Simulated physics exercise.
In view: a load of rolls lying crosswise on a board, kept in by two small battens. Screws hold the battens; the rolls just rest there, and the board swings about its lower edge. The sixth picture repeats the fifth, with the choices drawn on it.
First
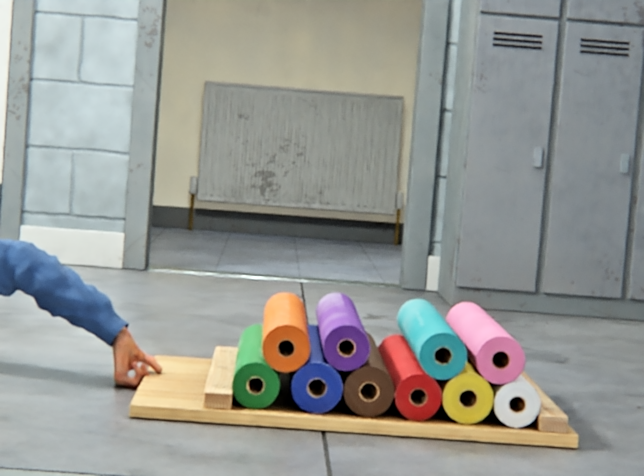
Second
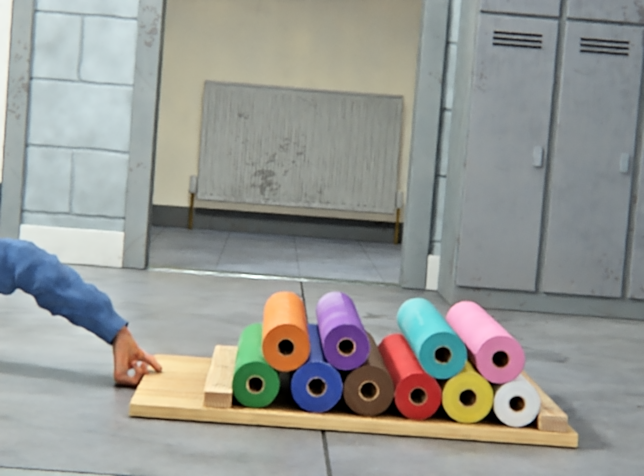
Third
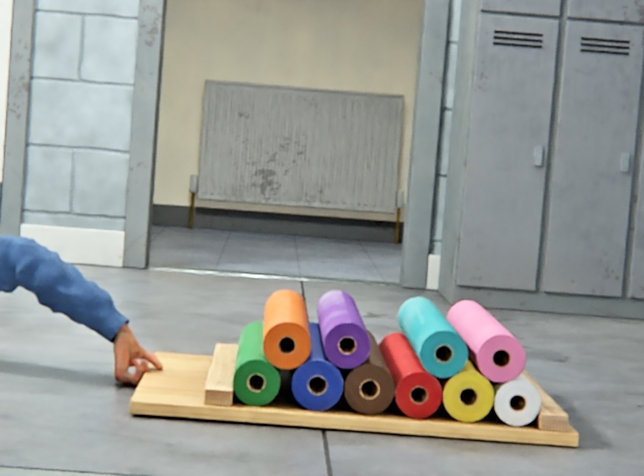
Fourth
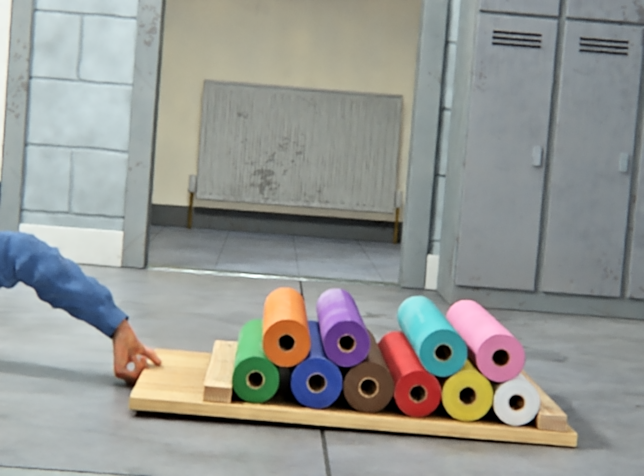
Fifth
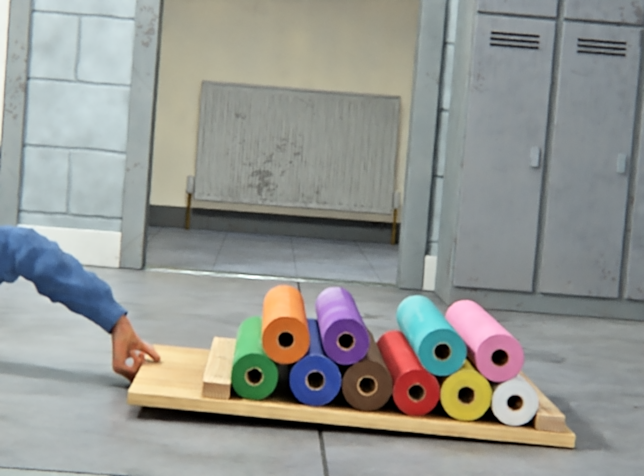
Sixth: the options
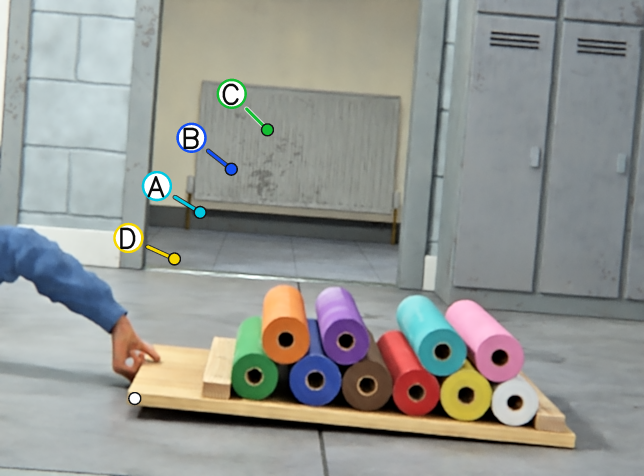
In this clip, a hand in a blue sleeve grips the left end of a wooden board holding stacked colourful rolls between two small battens, then raises that end very slightly while the rolls keep their arrangement.
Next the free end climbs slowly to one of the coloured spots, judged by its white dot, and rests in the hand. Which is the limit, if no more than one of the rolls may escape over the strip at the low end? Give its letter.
Raise it to A.
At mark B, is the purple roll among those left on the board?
No.
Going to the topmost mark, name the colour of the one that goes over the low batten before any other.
First is the pink one.
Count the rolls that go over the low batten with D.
It comes to none.
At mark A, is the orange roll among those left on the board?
Yes.
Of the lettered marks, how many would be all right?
Two of them.
On the marked copy, A at (200, 212); B at (231, 169); C at (267, 130); D at (174, 259); the white dot at (135, 398).
Taking A. A third of the way, board at 16°.
Two thirds of the way, board at 27°.
When it is over, board at 27°, one over the low batten (pink).
As for the rest, B four over the low batten (orange, pink, turquoise, purple); C four over the low batten (orange, pink, turquoise, purple); D none over the low batten.
